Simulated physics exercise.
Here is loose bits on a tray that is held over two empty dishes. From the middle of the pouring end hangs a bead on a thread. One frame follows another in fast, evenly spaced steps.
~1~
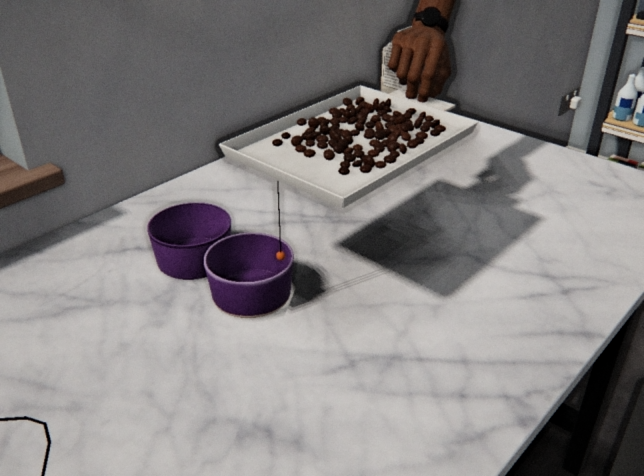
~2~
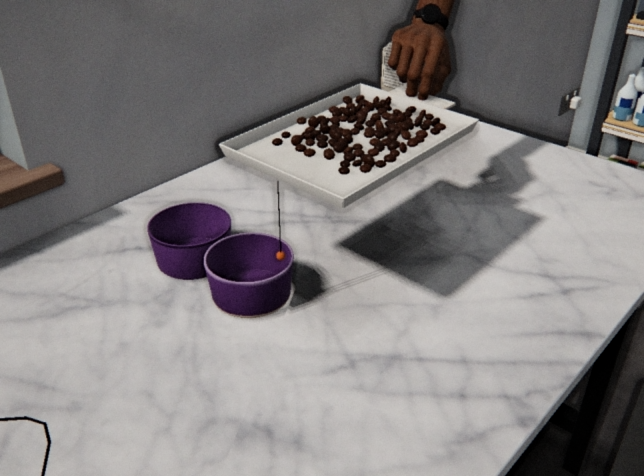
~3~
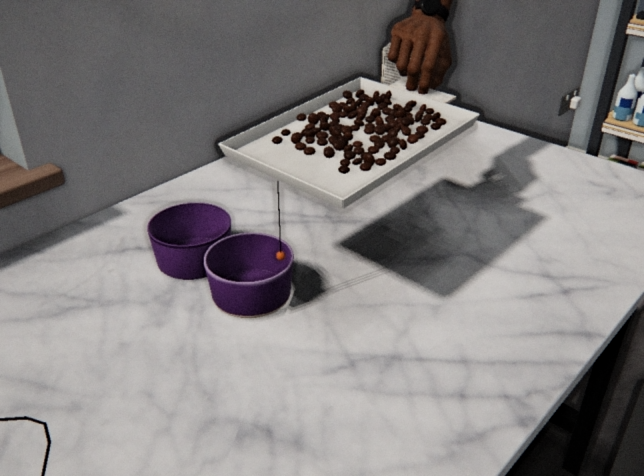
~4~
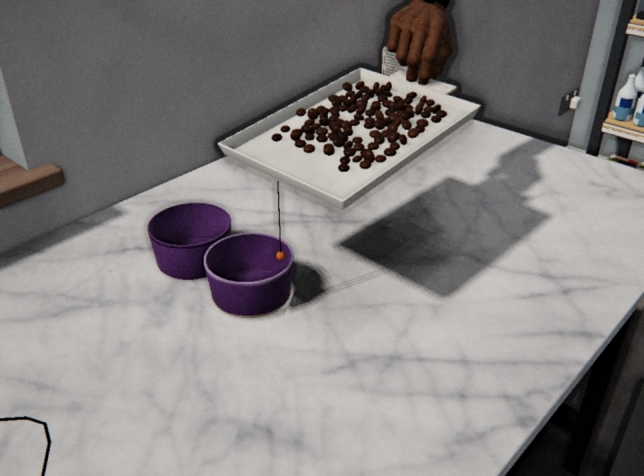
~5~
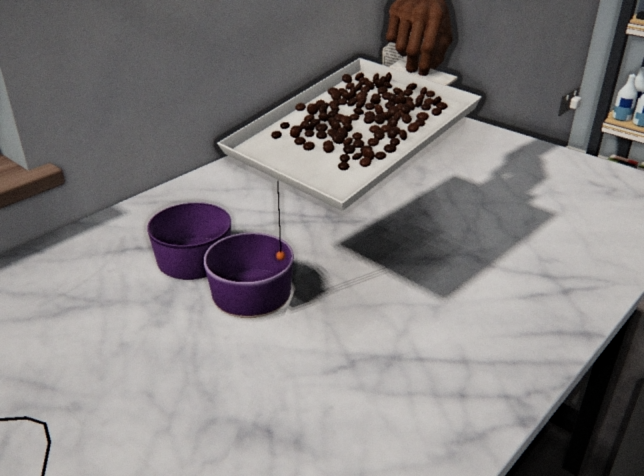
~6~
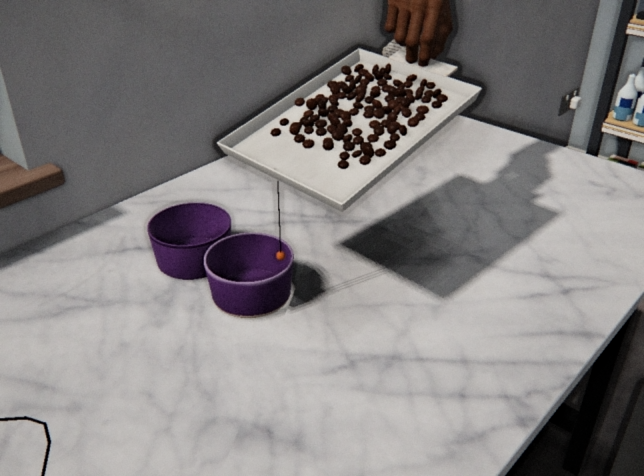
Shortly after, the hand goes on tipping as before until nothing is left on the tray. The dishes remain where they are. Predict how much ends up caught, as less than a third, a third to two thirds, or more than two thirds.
Prediction: Less than a third.
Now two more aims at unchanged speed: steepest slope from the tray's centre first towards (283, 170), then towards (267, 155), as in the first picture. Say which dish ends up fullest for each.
The first tilt favours the right-side dish and the second the right-side dish.
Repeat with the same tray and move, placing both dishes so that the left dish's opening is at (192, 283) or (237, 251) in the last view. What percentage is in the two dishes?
Approximately 40 percent, followed by approximately 70 percent.
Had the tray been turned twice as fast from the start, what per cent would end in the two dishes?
It would be around 10 percent.
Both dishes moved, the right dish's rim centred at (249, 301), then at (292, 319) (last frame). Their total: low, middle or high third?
The earlier try, in the middle band; the later try, more than two thirds.
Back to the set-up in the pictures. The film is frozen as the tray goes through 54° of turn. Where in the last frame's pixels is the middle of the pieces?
The load's middle is around (304, 165).
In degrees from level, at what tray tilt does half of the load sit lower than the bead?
About 100° of tilt.
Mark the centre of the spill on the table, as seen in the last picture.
The centre sits near (287, 359).
Just after the last frame, tray tipped steeply; almost all on the tray; about a tenth in the air.
A moment on, tray tipped right over; roughly two thirds on the tray; just a few in the right dish; roughly a third outside both; about a tenth in the air.
Further on, tray tipped past a quarter turn; about a tenth in the right dish; the larger part outside both.
When it is over, tray tipped past a quarter turn; about a tenth in the right dish; not one in the left dish; the larger part outside both.
